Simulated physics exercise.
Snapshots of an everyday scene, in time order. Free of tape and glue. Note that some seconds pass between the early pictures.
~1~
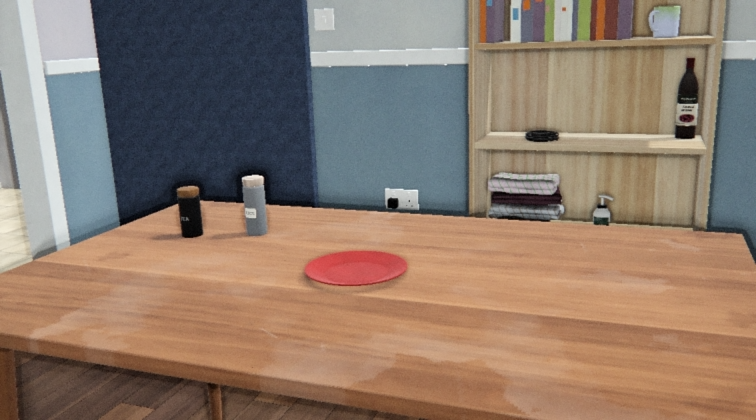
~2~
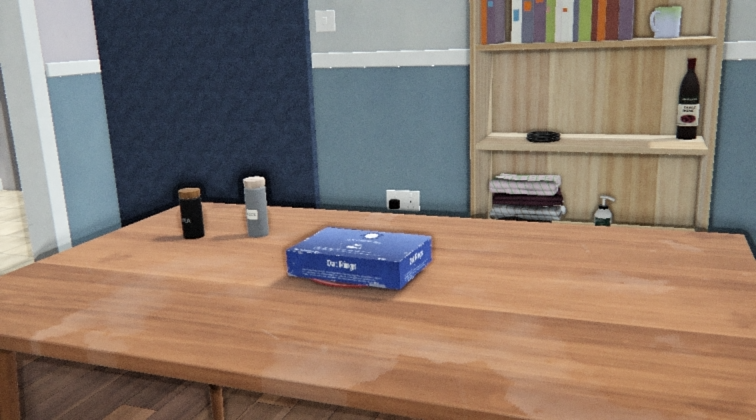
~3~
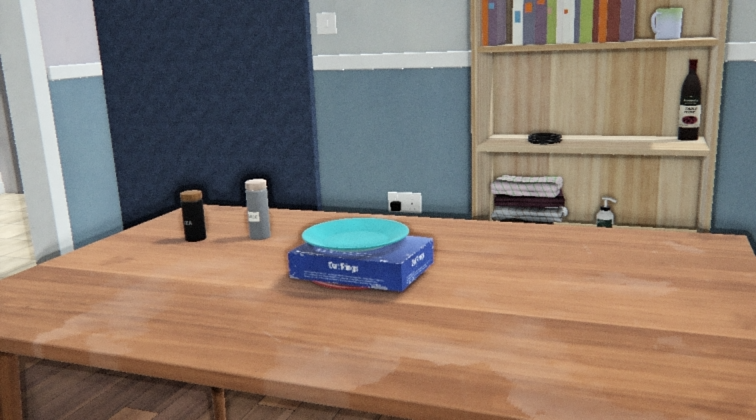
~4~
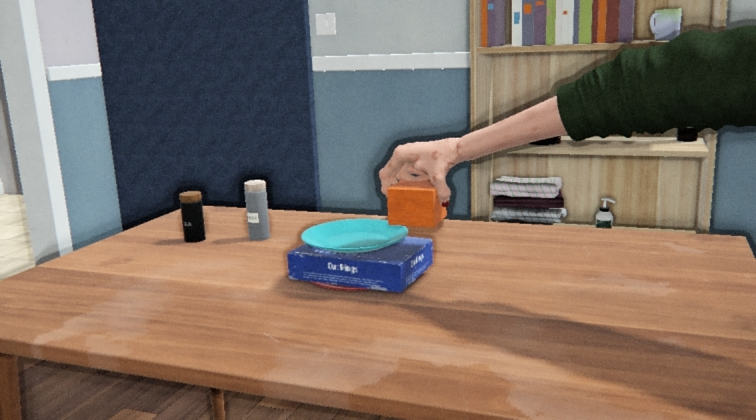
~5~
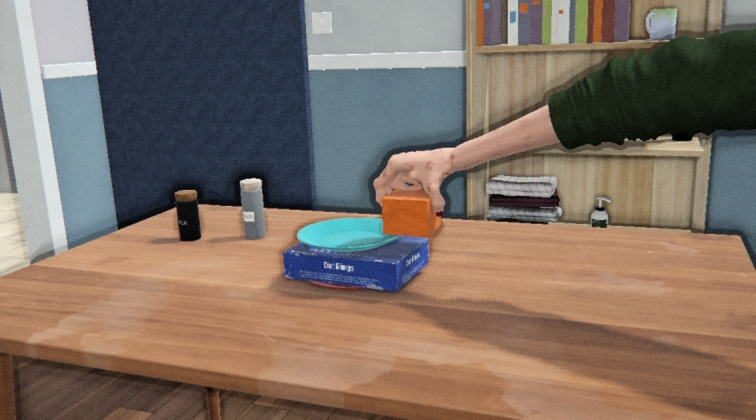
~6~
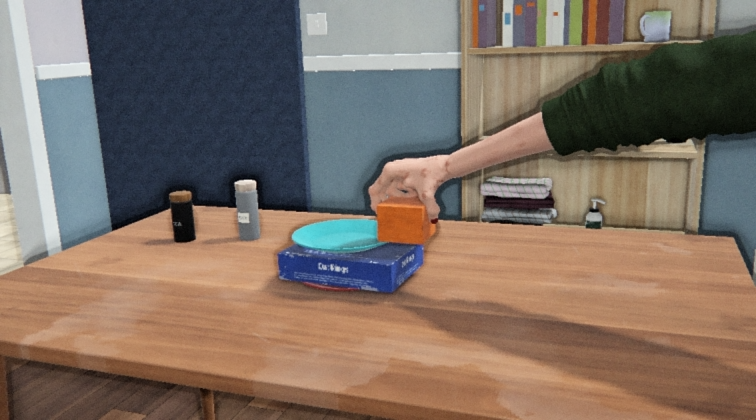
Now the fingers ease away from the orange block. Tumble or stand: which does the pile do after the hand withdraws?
Pretty sure the pile is unstable there.
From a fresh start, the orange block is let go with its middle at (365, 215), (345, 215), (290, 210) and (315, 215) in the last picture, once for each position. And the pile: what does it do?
Outcomes in order: No collapse, no collapse, a collapse, no collapse.
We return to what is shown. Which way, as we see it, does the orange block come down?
Direction of travel: Rightward.
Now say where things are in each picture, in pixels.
In the first frame, the last thing is not in view yet; grey shaker (255, 206).
In the second frame, the last thing is not in view yet.
In the third frame, the last thing is not in view yet; black shaker (193, 216).
The fourth frame shows coming down; orange block (418, 203).
The fifth frame shows coming down; orange block (412, 212); blue packet (358, 257).
The sixth frame shows in place under the hand; orange block (407, 219); grey shaker (248, 211).
Then, 0.30 s later than the last frame, orange block now fallen.
Then, 0.60 s later than the last frame, things are still on the move.
Then, 2.10 s later than the last frame, nothing new.
When it is over, fallen, orange block; the other 5 as before. End places, in pixels of the last picture, orange block near (446, 266). The pile comes apart.
